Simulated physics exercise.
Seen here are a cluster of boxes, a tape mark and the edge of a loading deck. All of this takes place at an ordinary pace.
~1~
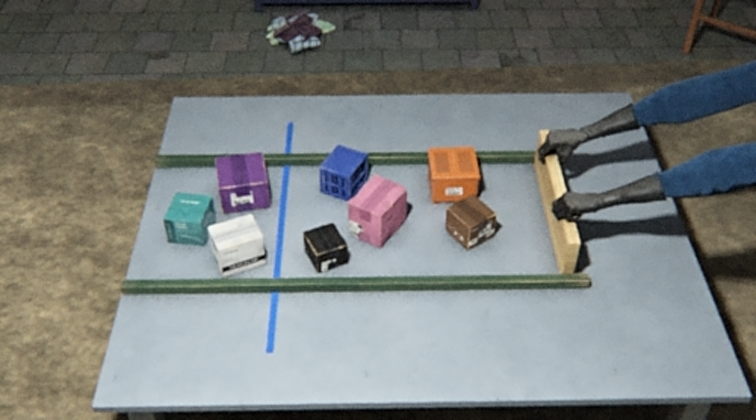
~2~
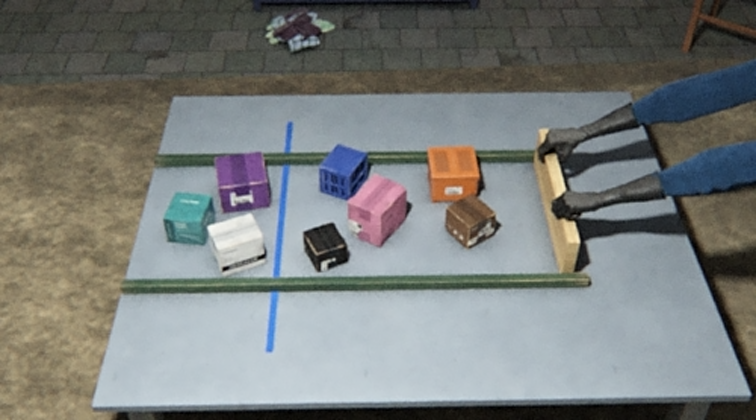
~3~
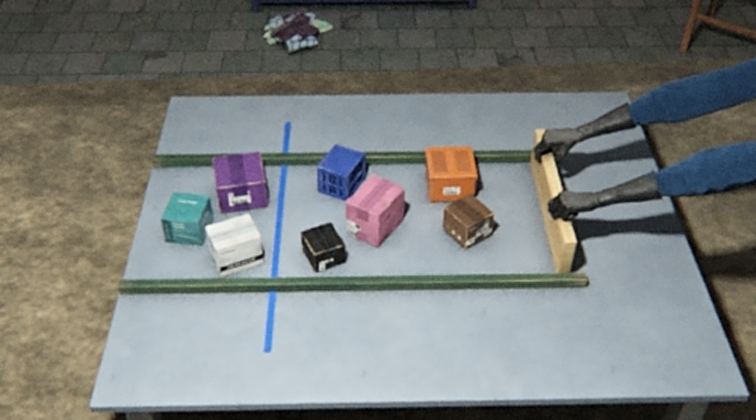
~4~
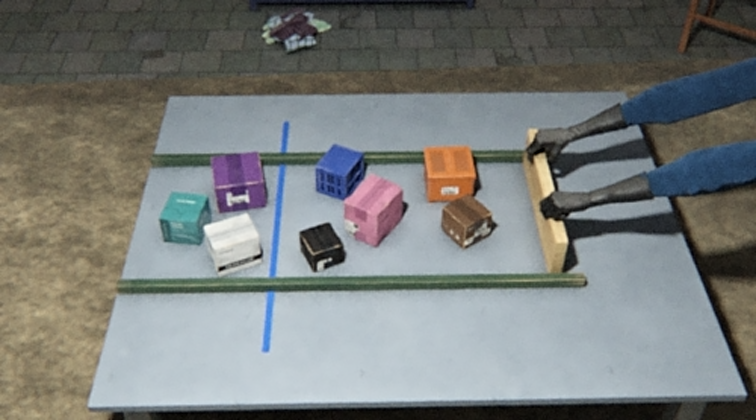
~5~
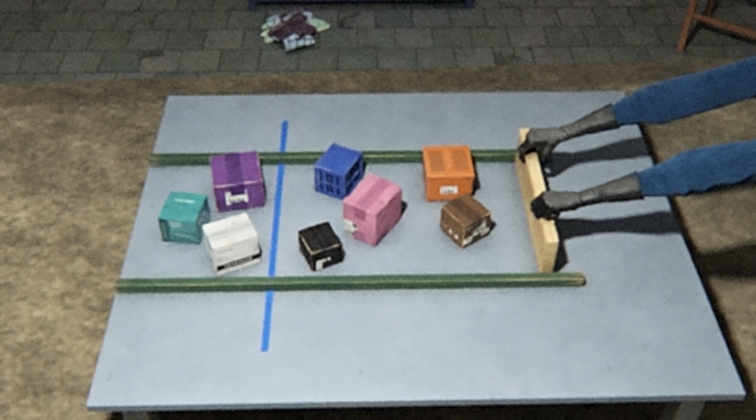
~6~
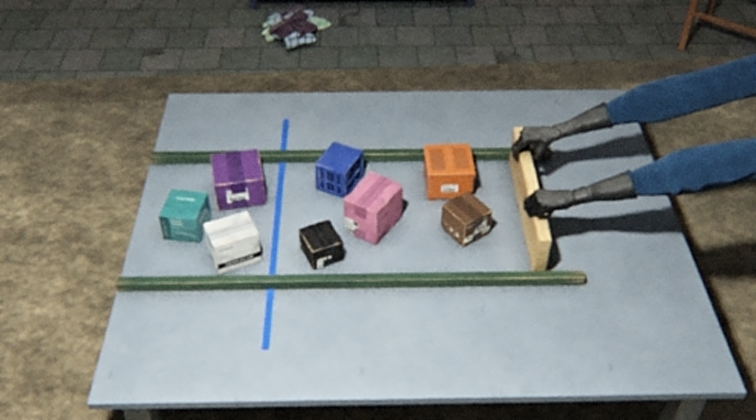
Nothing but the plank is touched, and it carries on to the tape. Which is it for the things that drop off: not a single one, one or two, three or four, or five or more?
It is not a single one.
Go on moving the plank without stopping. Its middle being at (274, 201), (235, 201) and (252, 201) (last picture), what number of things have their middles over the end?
0, 1 and 0.
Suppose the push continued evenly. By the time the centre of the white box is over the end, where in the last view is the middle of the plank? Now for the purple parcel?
First it's close to (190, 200), next close to (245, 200).
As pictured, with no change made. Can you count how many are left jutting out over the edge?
As for overhanging, the count is 0.
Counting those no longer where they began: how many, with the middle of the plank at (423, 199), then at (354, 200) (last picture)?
At first I count 3, and then 5.
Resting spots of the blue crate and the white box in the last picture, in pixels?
Final positions - blue crate around (215, 175), white box around (201, 249).
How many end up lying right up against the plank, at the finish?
It adds up to 3.
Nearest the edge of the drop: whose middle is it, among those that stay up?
Answer: The purple parcel.
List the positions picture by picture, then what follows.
The first picture shows turquoise box (190, 219); purple parcel (243, 183); white box (237, 246); plank (555, 201); tape (281, 221).
The second picture shows purple parcel (242, 182); blue crate (344, 172).
The third picture shows white box (235, 245); black parcel (323, 247).
The fourth picture shows turquoise box (186, 219); orange tote (448, 174).
The fifth picture shows purple parcel (237, 181); plank (535, 199).
The sixth picture shows turquoise box (186, 216); purple parcel (238, 180); white box (233, 243); plank (528, 198); tape (277, 218).
Soon after, none off yet; turquoise box at rest near (186, 216); purple parcel at rest near (238, 180); white box at rest near (233, 243).
In the end, the number that fall off is zero.
